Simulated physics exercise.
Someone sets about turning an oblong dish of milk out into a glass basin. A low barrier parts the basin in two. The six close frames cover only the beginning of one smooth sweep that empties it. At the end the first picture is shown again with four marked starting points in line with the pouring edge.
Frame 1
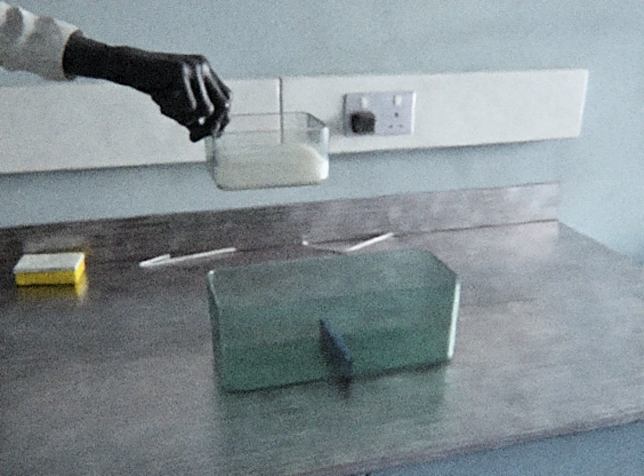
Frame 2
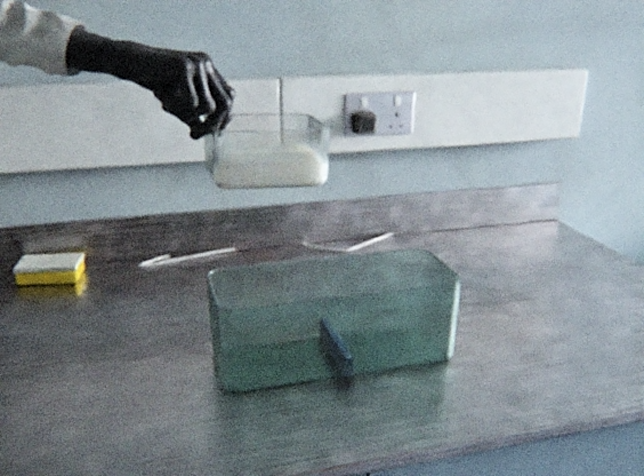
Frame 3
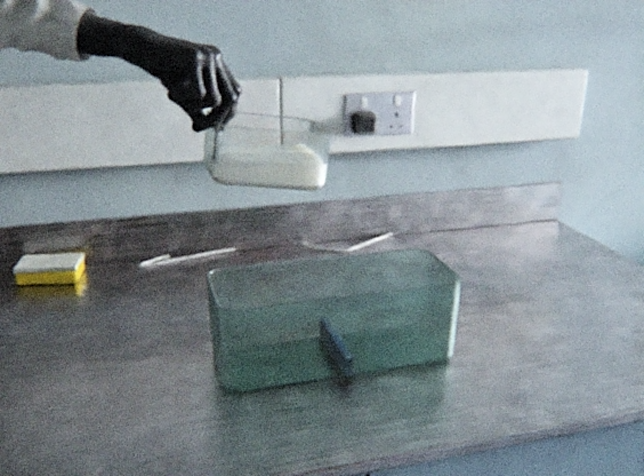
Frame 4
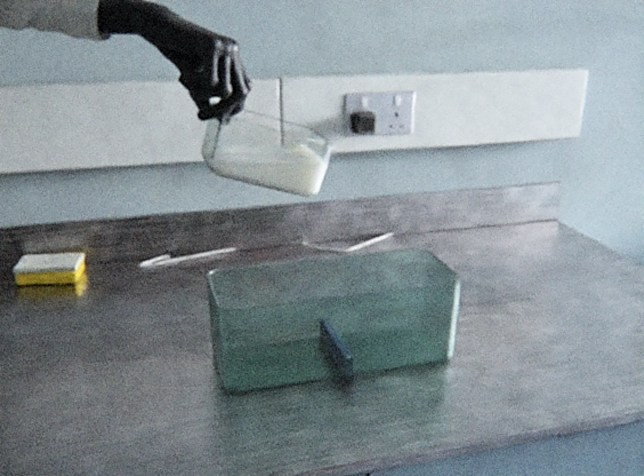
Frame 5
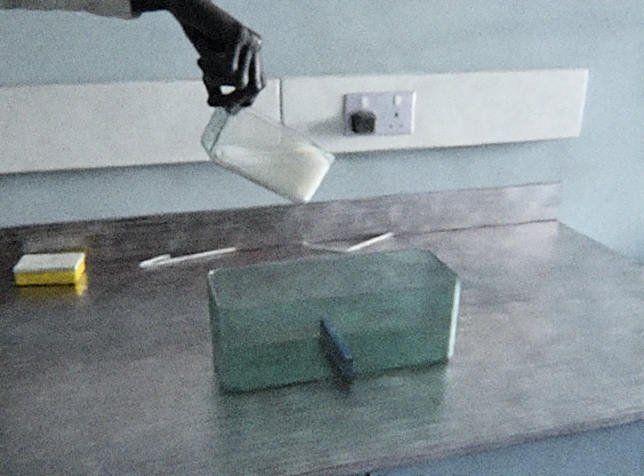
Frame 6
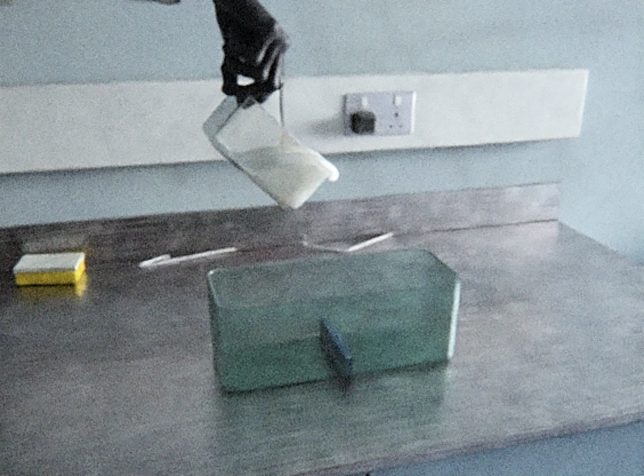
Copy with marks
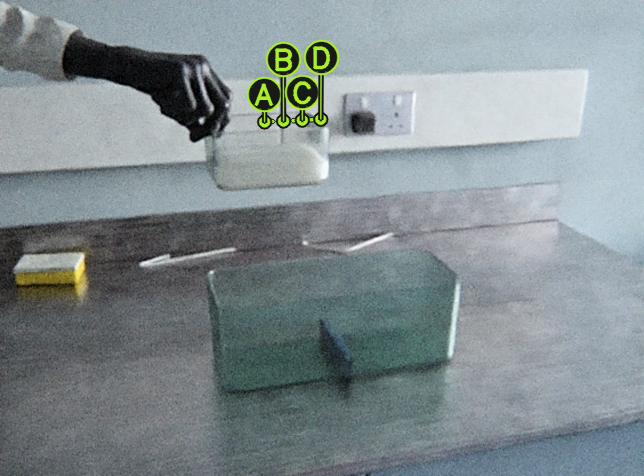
A gloved dark hand holding a clear oblong dish of milk above a greenish glass basin with a low divider moves slightly right, tilting the dish steeply down to the right until milk just passes over its lip.
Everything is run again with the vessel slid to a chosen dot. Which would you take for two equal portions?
Use spot C.
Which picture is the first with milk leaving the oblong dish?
In picture 6.
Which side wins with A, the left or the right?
The left one.
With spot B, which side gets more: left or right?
The left one.
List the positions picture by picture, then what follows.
The first frame shows upright, lip at (317, 119); basin from (223, 392) to (451, 357); top of the wall at (335, 336); nothing has left yet.
The second frame shows tipped about 2°, lip at (318, 121); nothing has left yet.
The third frame shows tipped about 8°, lip at (320, 127); nothing has left yet.
The fourth frame shows tipped about 18°, lip at (322, 136); nothing has left yet.
The fifth frame shows tipped about 30°, lip at (323, 149); nothing has left yet.
The sixth frame shows tipped about 45°, lip at (320, 163); milk is over the lip, down to (324, 171).
On the marked copy, A at (264, 122); B at (283, 121); C at (302, 120); D at (320, 119).
With A, about 88 % ends left of the wall and 11 % right of it.
With B, about 75 % ends left of the wall and 24 % right of it.
With C, about 49 % ends left of the wall and 50 % right of it.
With D, about 28 % ends left of the wall and 71 % right of it.
